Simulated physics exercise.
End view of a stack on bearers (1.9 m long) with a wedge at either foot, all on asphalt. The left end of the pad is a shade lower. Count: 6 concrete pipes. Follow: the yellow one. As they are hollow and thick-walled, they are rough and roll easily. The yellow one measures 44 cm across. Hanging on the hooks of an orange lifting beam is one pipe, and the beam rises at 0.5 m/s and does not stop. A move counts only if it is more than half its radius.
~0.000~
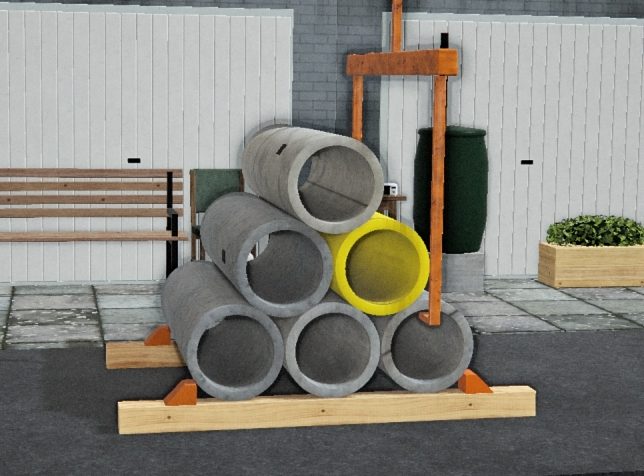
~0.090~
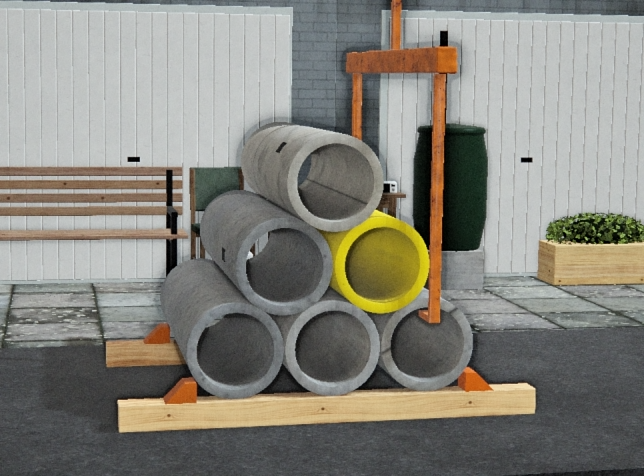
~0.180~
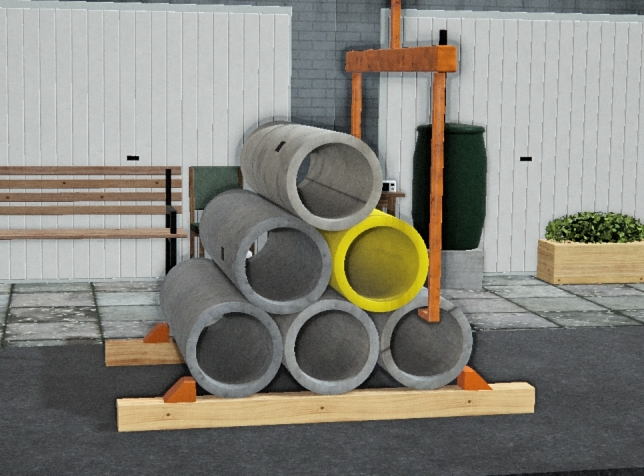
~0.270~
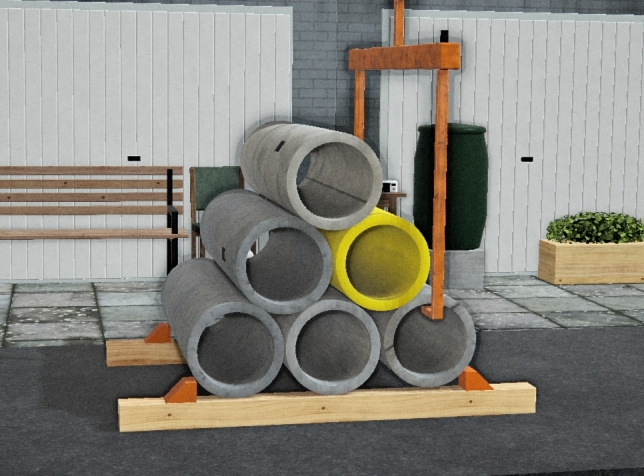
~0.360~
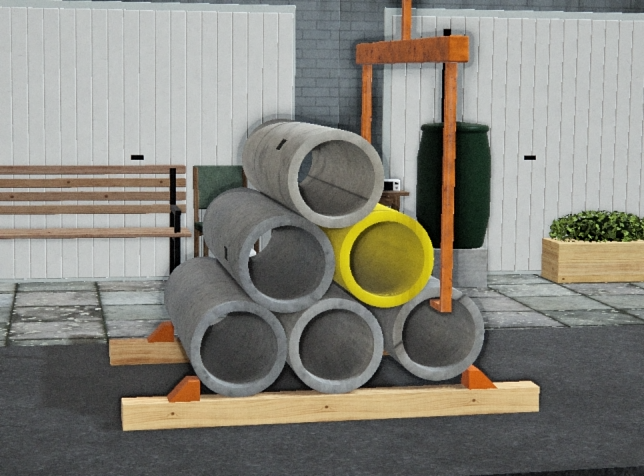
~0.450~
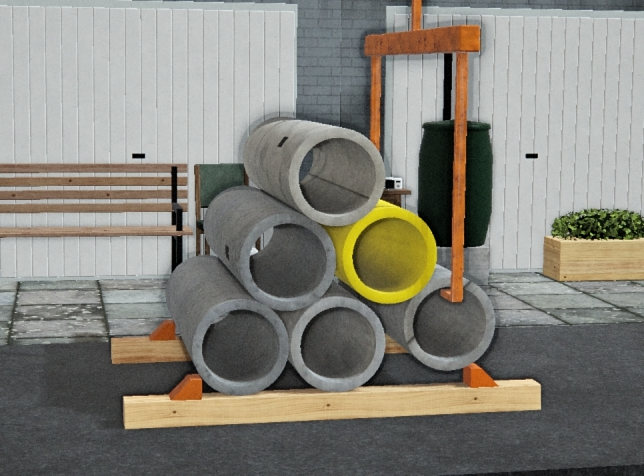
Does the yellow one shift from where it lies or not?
Result for yellow: Moved from its spot.
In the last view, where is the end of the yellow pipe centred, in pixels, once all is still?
Rest position in the last view: About (433, 342).
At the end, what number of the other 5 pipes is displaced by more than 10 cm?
2.
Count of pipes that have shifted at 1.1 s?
2.
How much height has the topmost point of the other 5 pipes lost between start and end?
It sits roughly 35 cm lower at the end.
Then, 0.7 s in, yellow is 3 cm further right and 2 cm lower; 0 out of place.
Then, 0.9 s in, yellow is 8 cm further right and 3 cm lower; 0 out of place.
Then, 1.1 s in, yellow is 16 cm further right and 10 cm lower; 2 out of place.
In the end (1.7 s), yellow is 22 cm further right and 38 cm lower; 2 out of place.
